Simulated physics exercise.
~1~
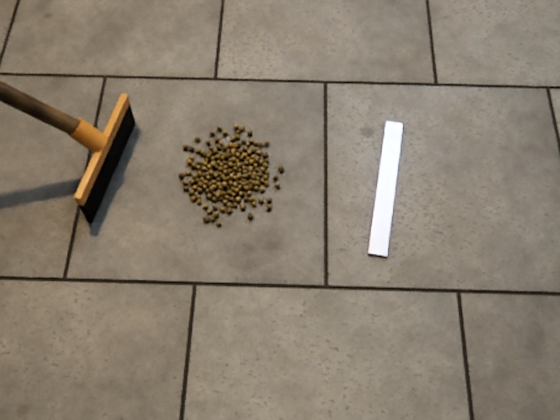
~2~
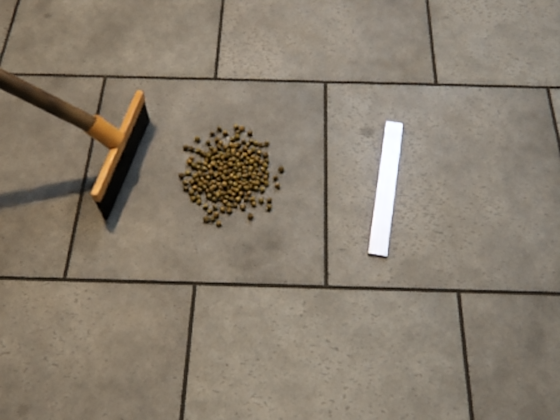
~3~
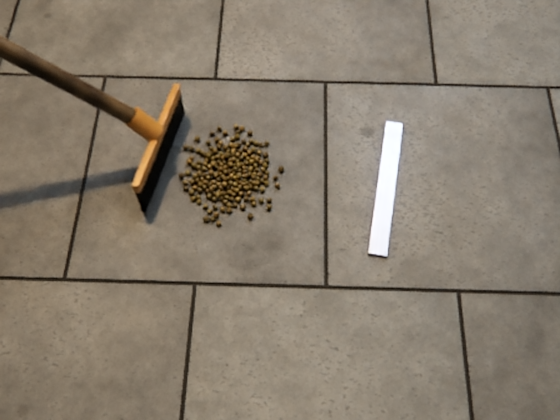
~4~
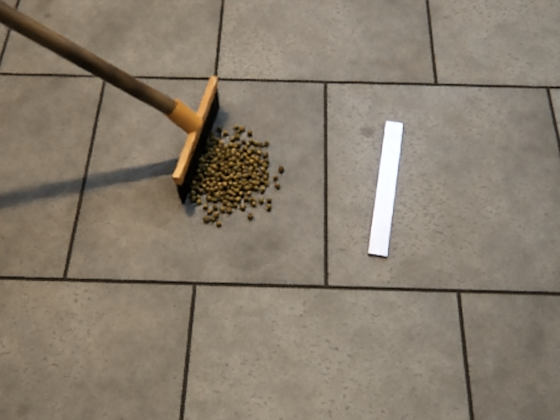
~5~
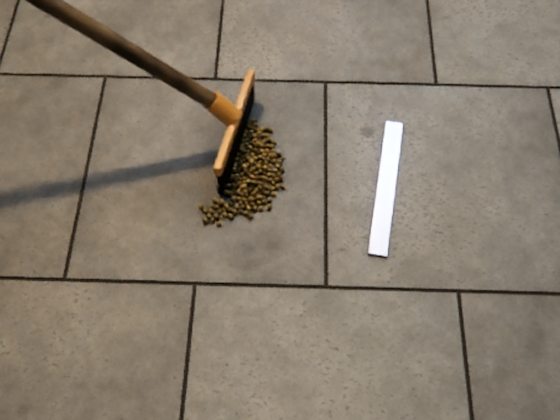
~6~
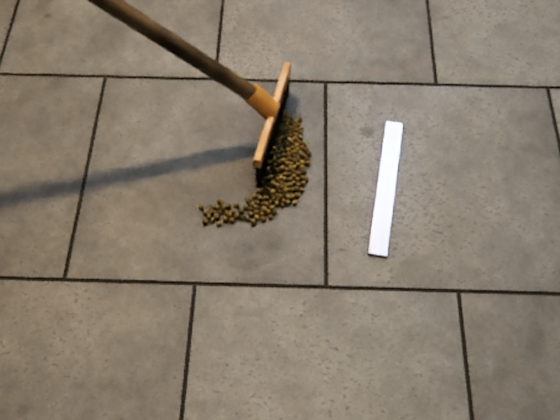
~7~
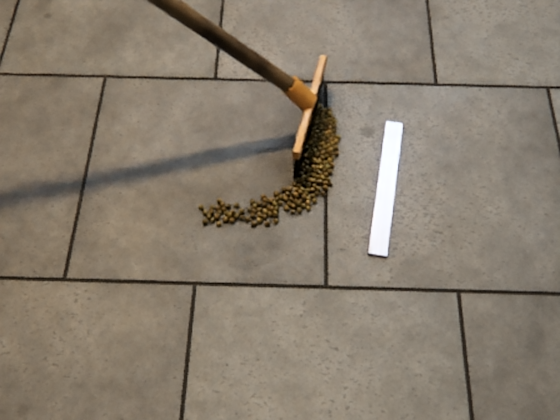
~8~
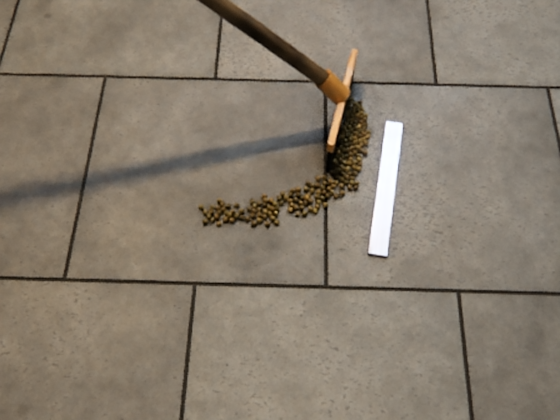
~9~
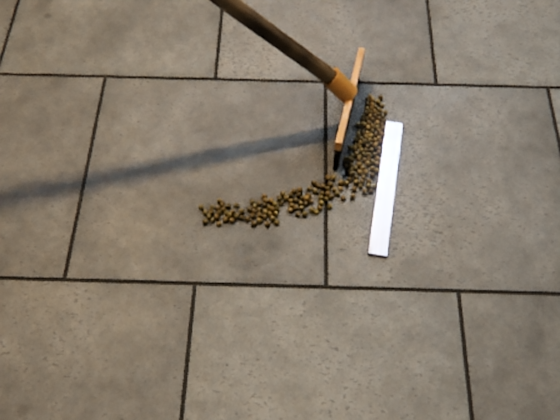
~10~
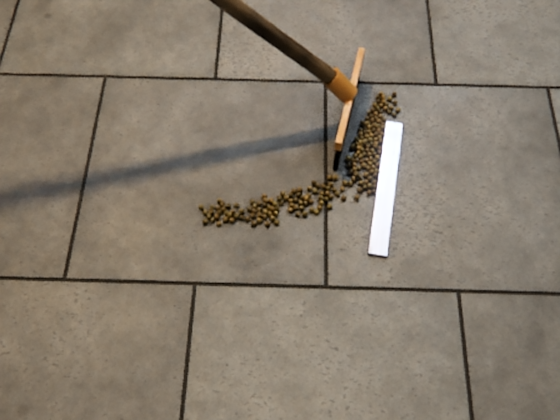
On grey floor tiles, a broom-like tool sweeps small brown pellets rightward, leaving a curved trail and stopping beside a white strip.
